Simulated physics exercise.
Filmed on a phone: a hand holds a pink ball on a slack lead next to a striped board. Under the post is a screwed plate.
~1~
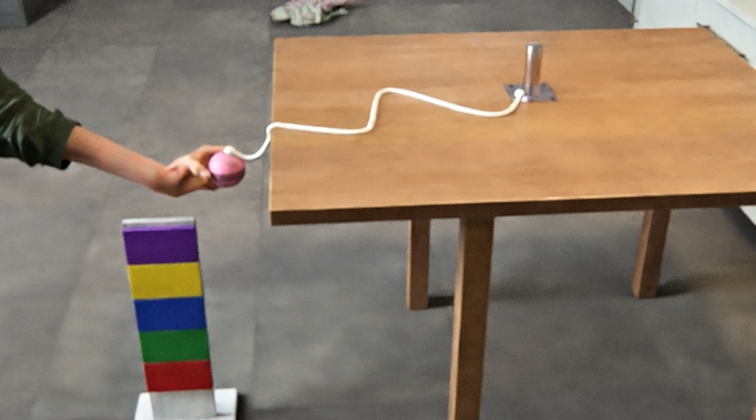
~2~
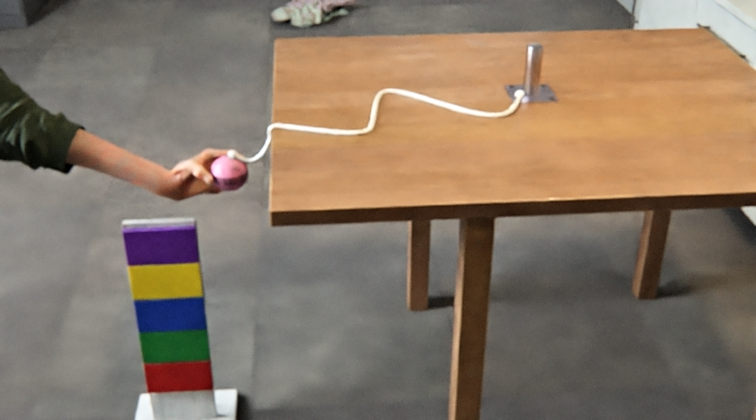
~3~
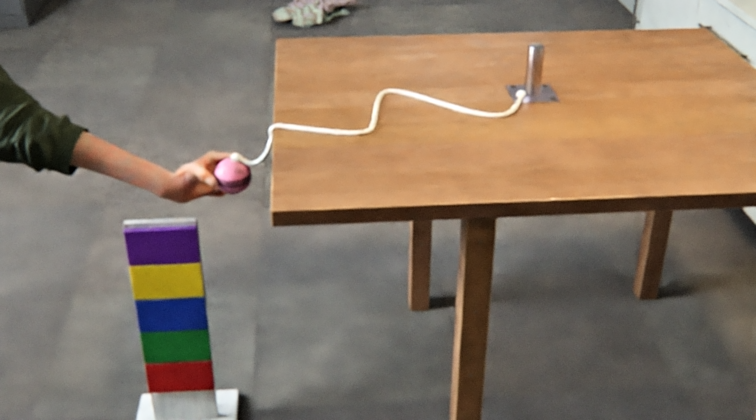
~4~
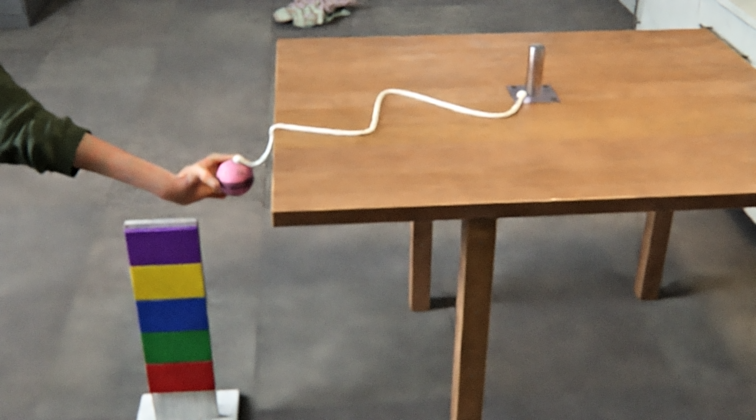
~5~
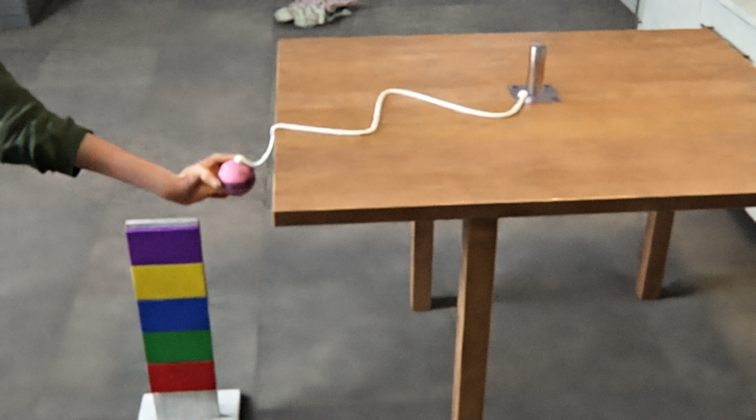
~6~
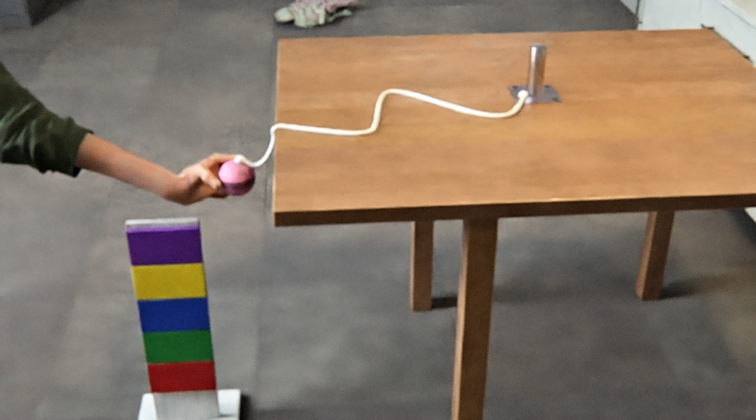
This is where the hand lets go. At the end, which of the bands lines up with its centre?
The band that lines up is blue.
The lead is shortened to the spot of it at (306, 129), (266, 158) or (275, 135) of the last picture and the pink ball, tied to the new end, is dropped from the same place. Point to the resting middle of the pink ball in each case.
In that order: (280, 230), (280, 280) and (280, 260).
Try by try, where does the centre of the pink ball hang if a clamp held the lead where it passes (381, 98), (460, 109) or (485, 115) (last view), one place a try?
First (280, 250), next (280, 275), last (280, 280).
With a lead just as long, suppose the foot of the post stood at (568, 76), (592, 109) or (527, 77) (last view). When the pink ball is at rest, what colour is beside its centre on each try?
Taking each post in turn, it's yellow, then yellow, then blue.
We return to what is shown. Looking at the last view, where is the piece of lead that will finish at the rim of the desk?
Check around (377, 117) - that's where it is.
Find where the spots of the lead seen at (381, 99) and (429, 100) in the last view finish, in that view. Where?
The first ends at (319, 112) and the second at (383, 106).
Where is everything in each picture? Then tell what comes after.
In the first picture, pink ball (227, 169); purple (161, 247); yellow (165, 282); blue (170, 315); green (174, 347); red (178, 377).
In the second picture, pink ball (230, 173); lead through (512, 110) (446, 106) (382, 94) (370, 127) (298, 128).
In the third picture, pink ball (233, 176).
In the fourth picture, pink ball (235, 178); lead through (514, 110) (448, 106) (384, 94) (372, 128) (300, 129).
In the fifth picture, pink ball (237, 178).
In the sixth picture, pink ball (237, 178); lead through (515, 110) (450, 106) (385, 94) (374, 128) (301, 129).
Soon after, ball near (253, 266); level with yellow.
Then, ball near (299, 297); level with blue.
Further on, ball near (278, 302); level with blue.
At rest, ball near (285, 301); level with blue. At blue.
